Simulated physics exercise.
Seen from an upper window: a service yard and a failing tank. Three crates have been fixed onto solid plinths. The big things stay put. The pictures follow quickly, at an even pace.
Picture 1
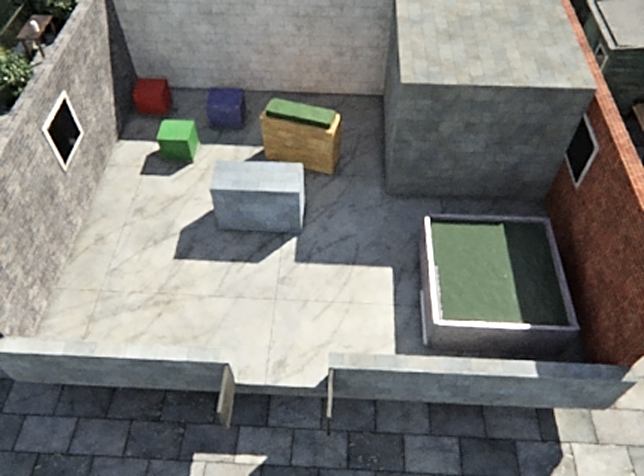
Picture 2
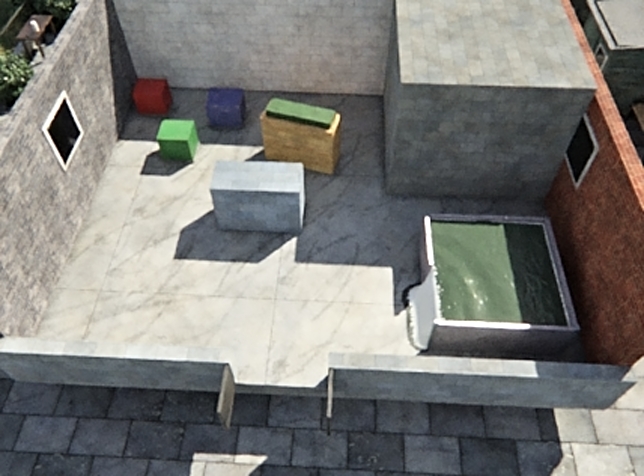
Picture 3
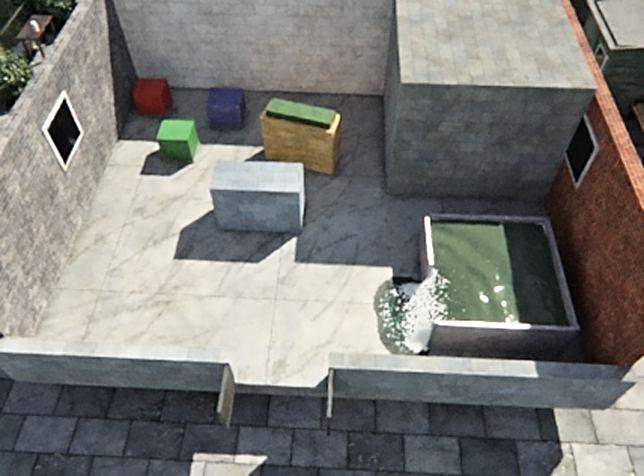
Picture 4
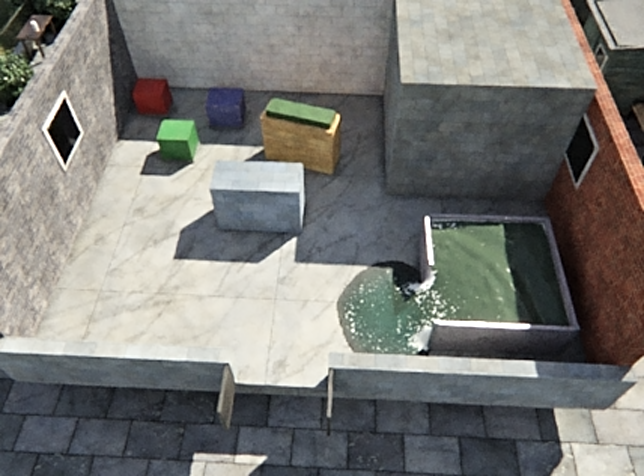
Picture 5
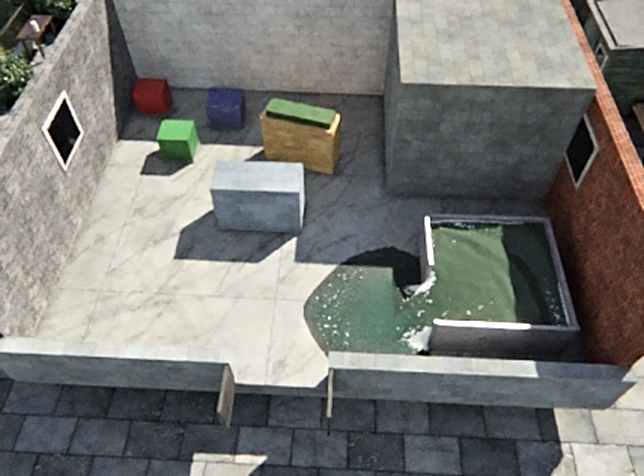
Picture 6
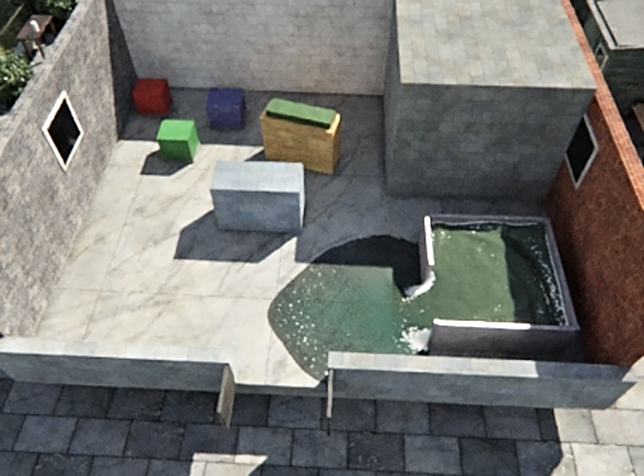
Green water pouring from the left side of a square tank and spreading leftward across the pale floor of a walled yard.
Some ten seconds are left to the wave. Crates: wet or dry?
Red crate, wet; green crate, wet; blue crate, wet.
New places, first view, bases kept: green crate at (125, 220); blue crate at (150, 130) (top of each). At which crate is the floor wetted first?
I would point to the one in green.
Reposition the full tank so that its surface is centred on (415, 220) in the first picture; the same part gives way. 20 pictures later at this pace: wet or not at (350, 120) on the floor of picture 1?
Untouched.
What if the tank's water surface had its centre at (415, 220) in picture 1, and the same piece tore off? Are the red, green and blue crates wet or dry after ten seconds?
Red crate: Flooded; green crate: Flooded; blue crate: Flooded.
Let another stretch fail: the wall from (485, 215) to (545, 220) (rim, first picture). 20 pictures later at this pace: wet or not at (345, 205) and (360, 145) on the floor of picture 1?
Going in the order you asked, the first is drenched and the second is never reached.
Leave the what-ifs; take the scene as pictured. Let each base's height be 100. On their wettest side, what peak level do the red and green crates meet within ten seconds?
210 and 180 per cent, roughly.
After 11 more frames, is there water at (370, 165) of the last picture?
Result for the point: Unwetted.
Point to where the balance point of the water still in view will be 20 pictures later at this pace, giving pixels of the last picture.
The water centres close to (323, 291).
A moment on, water covers 25 % of the floor; the red crate not reached, the green crate not reached, the blue crate not reached.
Next, water covers 40 % of the floor; the red crate not reached, the green crate not reached, the blue crate not reached.
Then, water covers 50 % of the floor; the red crate not reached, the green crate not reached, the blue crate not reached.
Later, water covers 65 % of the floor; the red crate water round its plinth, the green crate water round its plinth, the blue crate water round its plinth.
In the end, water covers 95 % of the floor; the red crate was topped, the green crate was topped, the blue crate was topped.
